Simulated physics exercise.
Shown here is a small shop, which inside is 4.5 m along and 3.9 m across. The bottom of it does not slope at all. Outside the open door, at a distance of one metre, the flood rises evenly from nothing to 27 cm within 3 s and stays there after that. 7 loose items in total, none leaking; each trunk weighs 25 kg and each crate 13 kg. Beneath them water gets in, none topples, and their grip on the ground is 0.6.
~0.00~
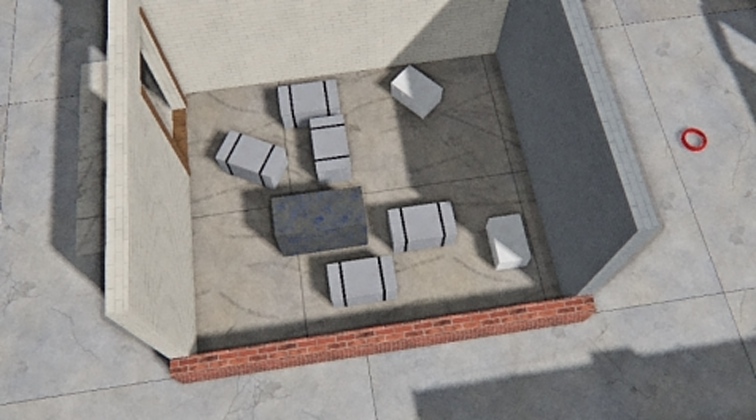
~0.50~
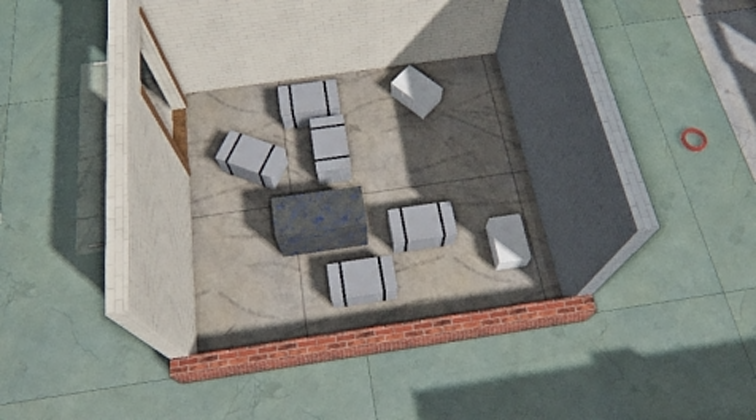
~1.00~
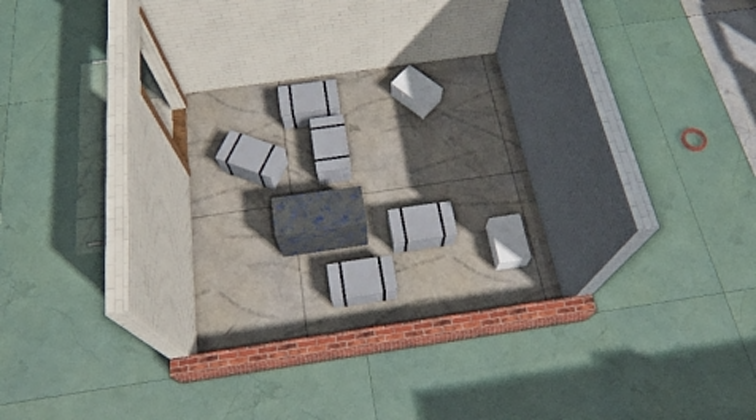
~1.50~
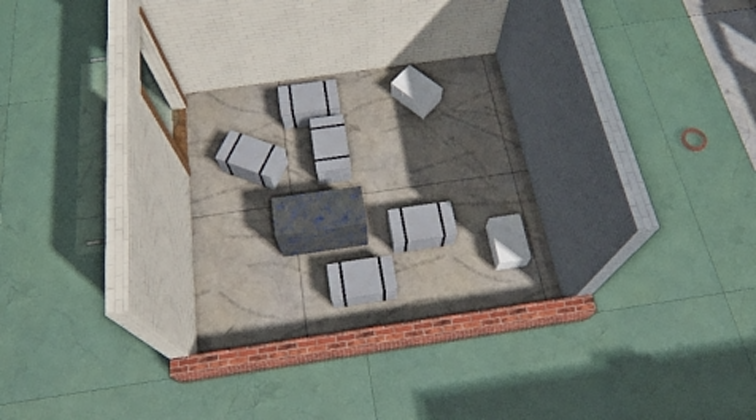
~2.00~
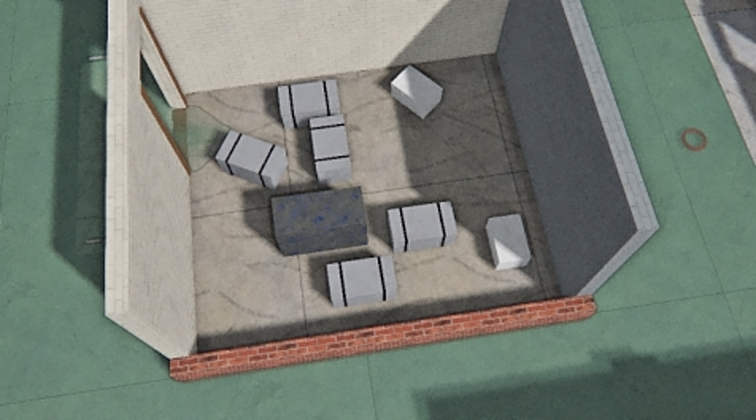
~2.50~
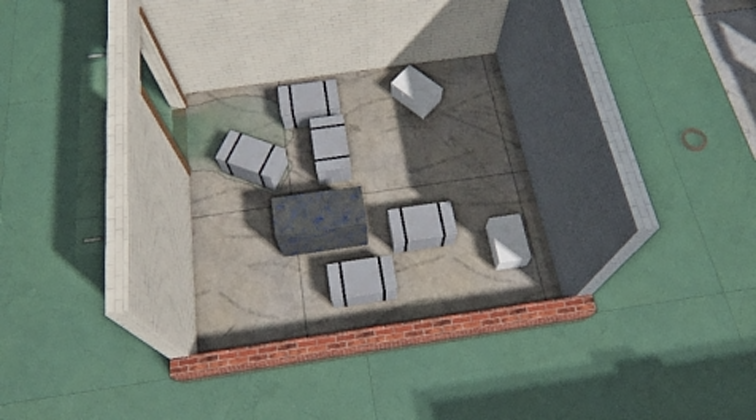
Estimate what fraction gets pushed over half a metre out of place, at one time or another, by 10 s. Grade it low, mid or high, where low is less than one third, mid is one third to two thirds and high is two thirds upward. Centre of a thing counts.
Grade: High.
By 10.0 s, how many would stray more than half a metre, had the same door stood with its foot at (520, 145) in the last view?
Then it comes to 5.
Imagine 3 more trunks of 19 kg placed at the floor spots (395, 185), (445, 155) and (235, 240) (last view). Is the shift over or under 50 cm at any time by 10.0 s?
Sequence: Above the line / above the line / below the line.
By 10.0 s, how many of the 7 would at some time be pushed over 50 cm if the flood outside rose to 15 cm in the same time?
I count 1 of them in that case.
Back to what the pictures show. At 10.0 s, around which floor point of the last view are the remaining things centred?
Centre of the remaining things: Roughly (435, 263).
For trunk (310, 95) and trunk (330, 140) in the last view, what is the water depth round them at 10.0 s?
Some 14 cm at the first, some 13 cm at the second.
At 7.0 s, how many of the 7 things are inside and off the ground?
Tally: 4 of them.
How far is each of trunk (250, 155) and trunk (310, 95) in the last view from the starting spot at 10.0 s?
250 cm, 250 cm.
After 3.5 s 0 of 7 are over 50 cm from their spots; 0 afloat.
After 4.5 s 2 of 7 are over 50 cm from their spots; 0 afloat.
After 7.0 s 4 of 7 are over 50 cm from their spots; 4 afloat.
After 10.0 s 6 of 7 are over 50 cm from their spots, and 6 have been at some point; 6 afloat.
